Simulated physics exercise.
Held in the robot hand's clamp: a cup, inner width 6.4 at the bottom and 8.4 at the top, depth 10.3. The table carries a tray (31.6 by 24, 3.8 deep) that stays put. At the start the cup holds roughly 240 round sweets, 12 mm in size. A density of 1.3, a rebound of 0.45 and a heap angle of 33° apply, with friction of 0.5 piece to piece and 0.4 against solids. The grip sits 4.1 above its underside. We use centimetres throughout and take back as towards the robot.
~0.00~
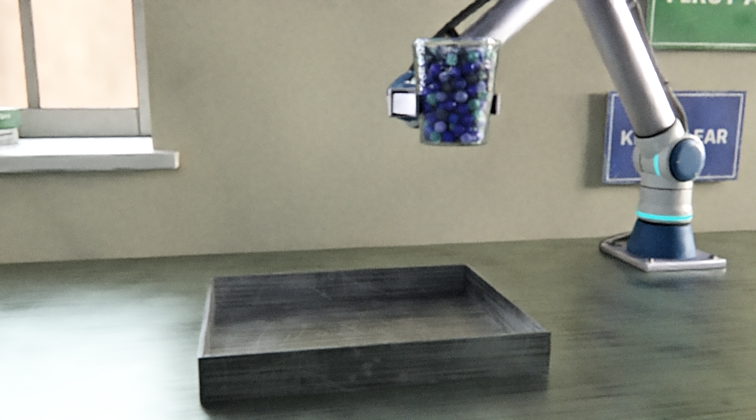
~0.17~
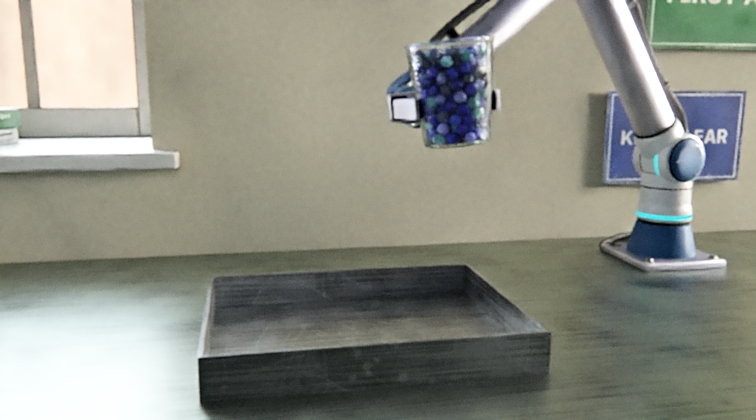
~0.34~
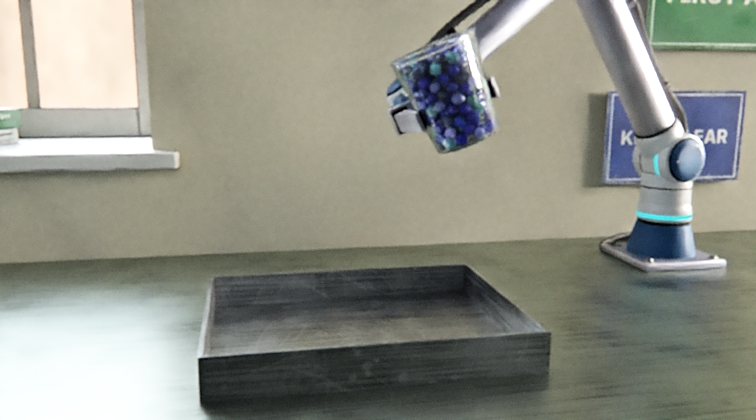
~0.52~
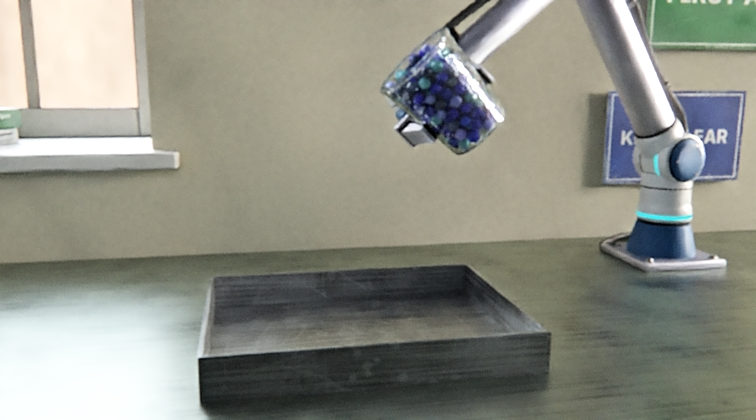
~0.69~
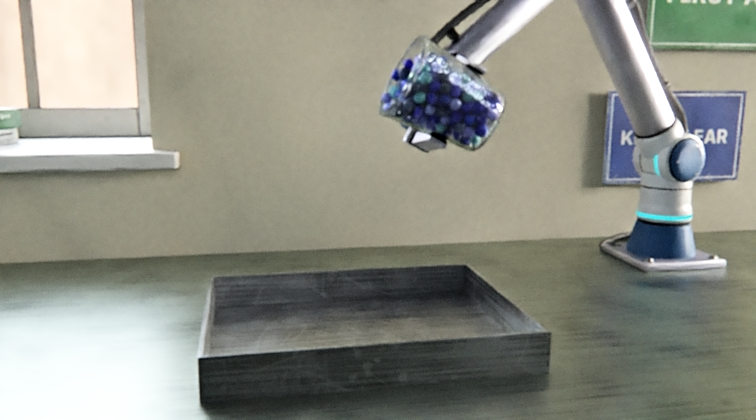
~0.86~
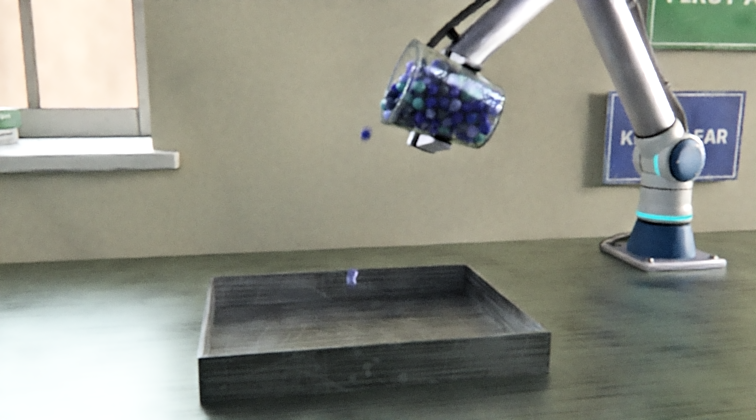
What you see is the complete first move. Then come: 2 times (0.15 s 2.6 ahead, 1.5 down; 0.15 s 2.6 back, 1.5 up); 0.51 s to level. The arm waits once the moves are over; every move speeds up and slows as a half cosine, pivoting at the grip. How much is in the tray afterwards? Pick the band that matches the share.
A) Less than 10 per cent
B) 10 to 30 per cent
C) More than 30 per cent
Option B: 10 to 30 per cent.
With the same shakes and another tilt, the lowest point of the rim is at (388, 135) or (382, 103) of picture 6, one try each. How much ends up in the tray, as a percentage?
Roughly 40 and 5 percent.
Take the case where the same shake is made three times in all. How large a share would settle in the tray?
Estimate: Around 20 %.
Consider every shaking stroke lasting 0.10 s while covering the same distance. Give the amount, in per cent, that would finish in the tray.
In that case around 25 per cent.
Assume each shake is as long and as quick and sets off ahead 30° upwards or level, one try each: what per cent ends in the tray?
I'd say close to 30 percent for the first and close to 25 percent for the second.
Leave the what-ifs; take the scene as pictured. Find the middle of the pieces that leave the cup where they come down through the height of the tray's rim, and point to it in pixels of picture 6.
Check roughly (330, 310) in the last picture.
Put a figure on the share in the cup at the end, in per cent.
Near 80 in a hundred.
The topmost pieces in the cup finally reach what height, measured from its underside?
10.0 cm.
After 1.30 s, tilted 69° forward, highest piece 27 above the table; 202 in the cup, 27 in the tray, 7 in flight or on a rim.
After 1.75 s, tilted 28° forward, highest piece 29 above the table; 188 in the cup, 48 in the tray.
After 2.17 s, level, highest piece 31 above the table; 188 in the cup, 48 in the tray.
After 3.22 s, level, highest piece 31 above the table; 188 in the cup, 48 in the tray.
At rest, 188 in the cup, 48 in the tray. That is 20 % in the tray.
